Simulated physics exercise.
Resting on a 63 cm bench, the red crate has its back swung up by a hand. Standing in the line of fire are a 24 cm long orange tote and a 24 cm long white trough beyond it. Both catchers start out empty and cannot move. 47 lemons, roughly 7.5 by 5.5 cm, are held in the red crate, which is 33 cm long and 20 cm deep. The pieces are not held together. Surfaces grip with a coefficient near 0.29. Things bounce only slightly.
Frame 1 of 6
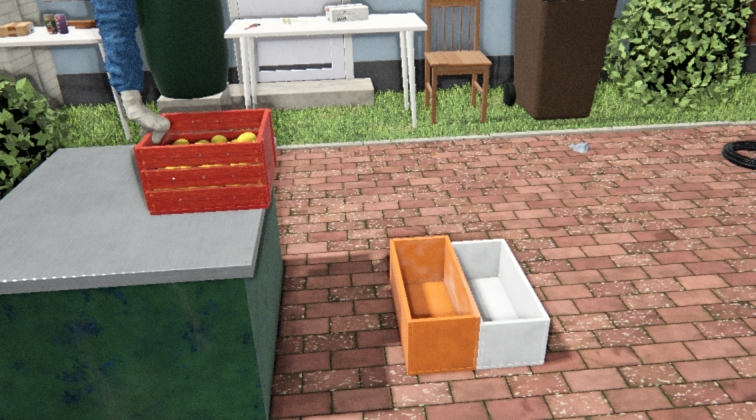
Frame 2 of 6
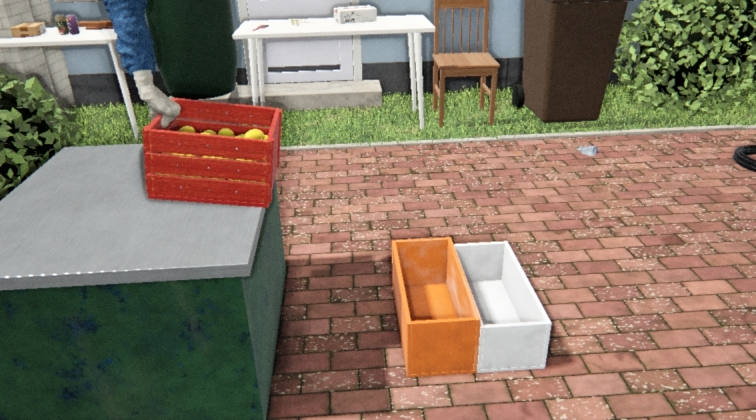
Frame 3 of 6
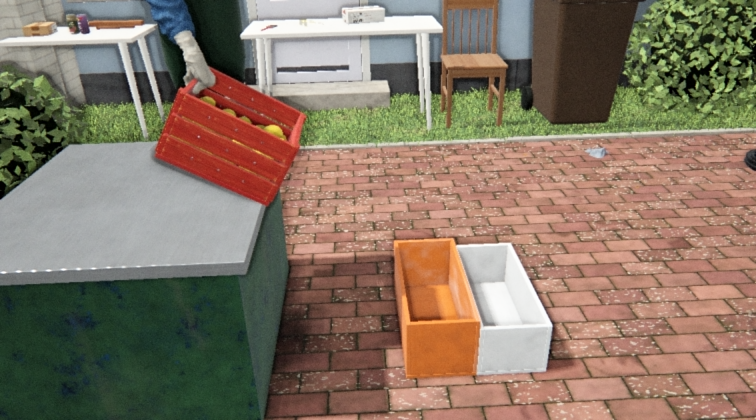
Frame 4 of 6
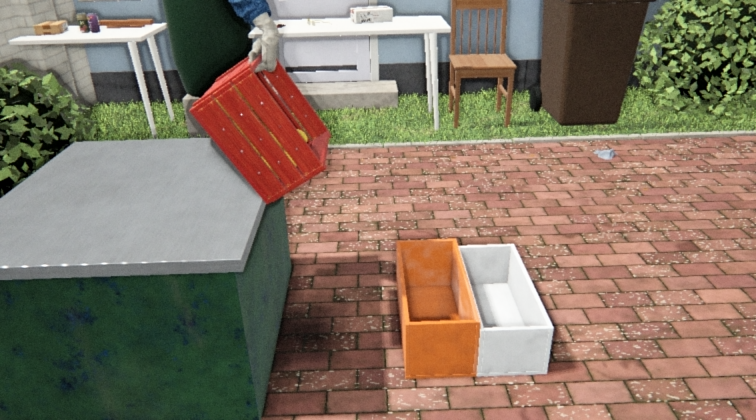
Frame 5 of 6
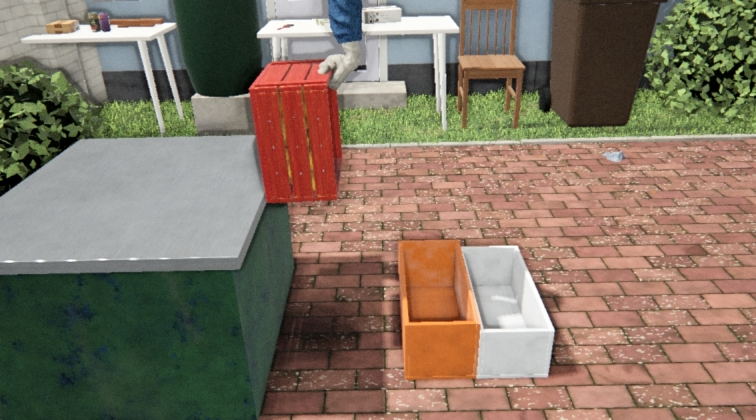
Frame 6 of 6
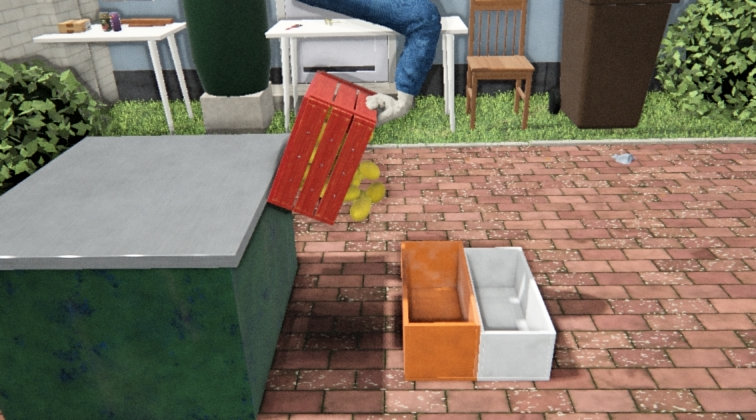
A gloved hand tips a red crate over a bench edge until yellow lemons tumble out.
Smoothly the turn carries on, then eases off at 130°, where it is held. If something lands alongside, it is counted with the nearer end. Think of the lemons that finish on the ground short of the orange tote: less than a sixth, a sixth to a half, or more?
Above one half of the load on the ground short of the orange tote.
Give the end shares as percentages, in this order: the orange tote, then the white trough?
Shares, in order: About 30 percent and 0 percent.
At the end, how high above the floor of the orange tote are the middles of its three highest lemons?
It reaches close to 6 cm.
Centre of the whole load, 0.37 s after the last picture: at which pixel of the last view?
Roughly at pixel (385, 317).
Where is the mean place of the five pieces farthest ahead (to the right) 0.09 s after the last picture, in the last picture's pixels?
The leading five average out near (402, 224).
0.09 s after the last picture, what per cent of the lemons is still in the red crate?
I'd say close to 50 in a hundred.
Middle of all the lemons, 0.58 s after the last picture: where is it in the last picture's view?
Somewhere near (385, 323) in pixels.
Then, 0.09 s after the last picture, tilt 125°; 24 still in the red crate and 23 in the air.
Then, 0.21 s after the last picture, tilt 130°; 6 still in the red crate, 7 in the orange tote, 2 on the ground short of the orange tote and 32 in the air.
Then, 0.37 s after the last picture, tilt 130°; 14 in the orange tote, 22 on the ground short of the orange tote and 11 in the air.
When it is over (0.58 s after the last picture), 14 in the orange tote and 33 on the ground short of the orange tote. Asked share, 33 of 47, 70 per cent.
